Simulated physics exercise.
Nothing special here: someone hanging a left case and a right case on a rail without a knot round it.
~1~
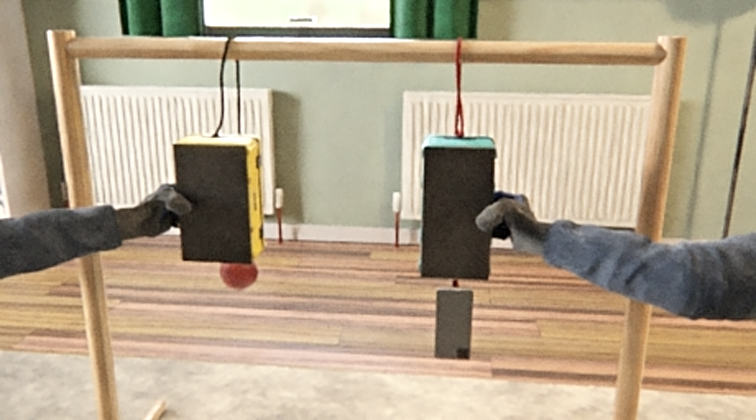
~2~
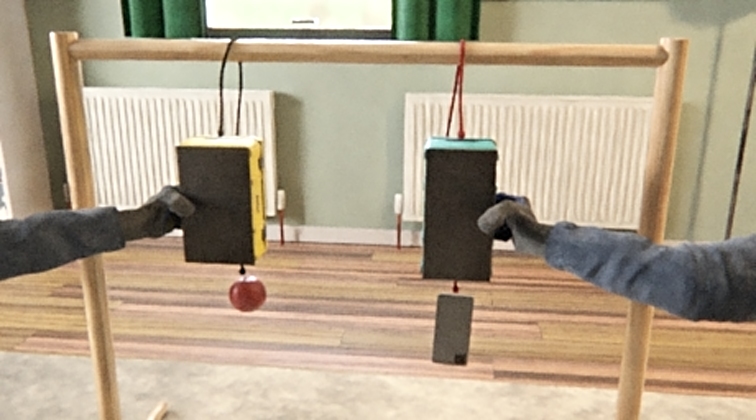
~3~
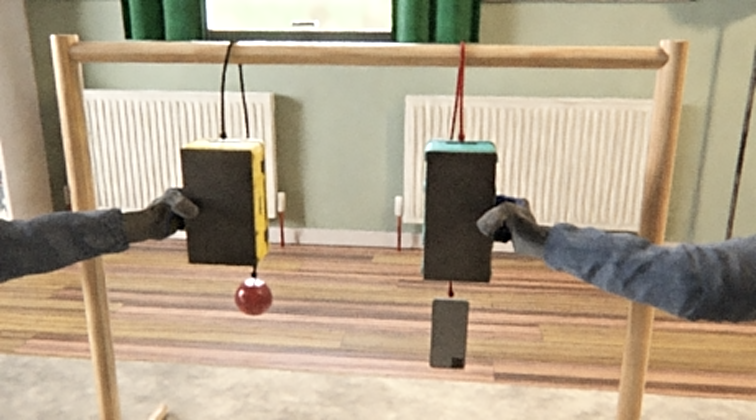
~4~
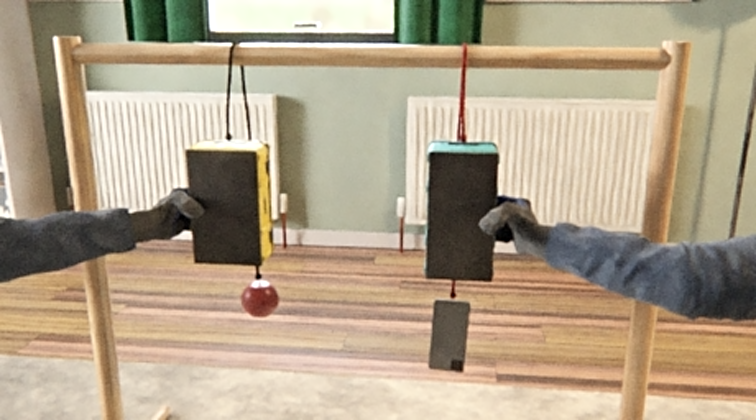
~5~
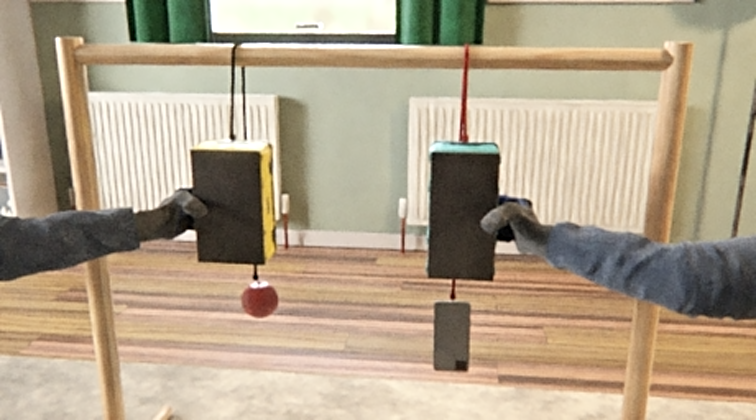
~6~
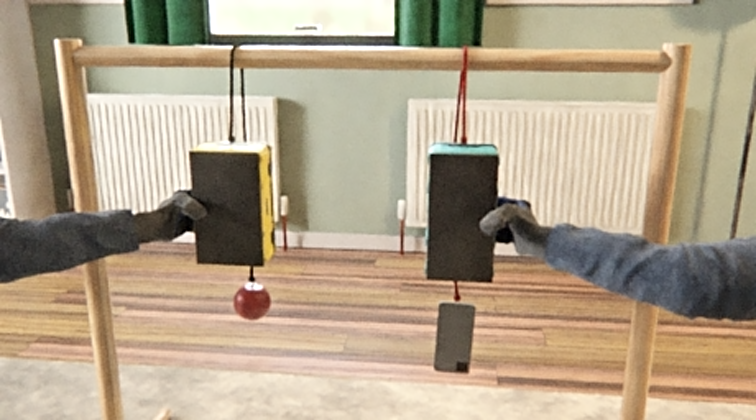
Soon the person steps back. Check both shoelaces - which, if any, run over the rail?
At the end, most likely the left case will go down once released; most likely the right case will go down once released.
Then, 0.58 s later than the last view, left case on the floor; right case on the floor.
Finally, left case on the floor; right case on the floor. The left case drops and the right case pulls its rope through.
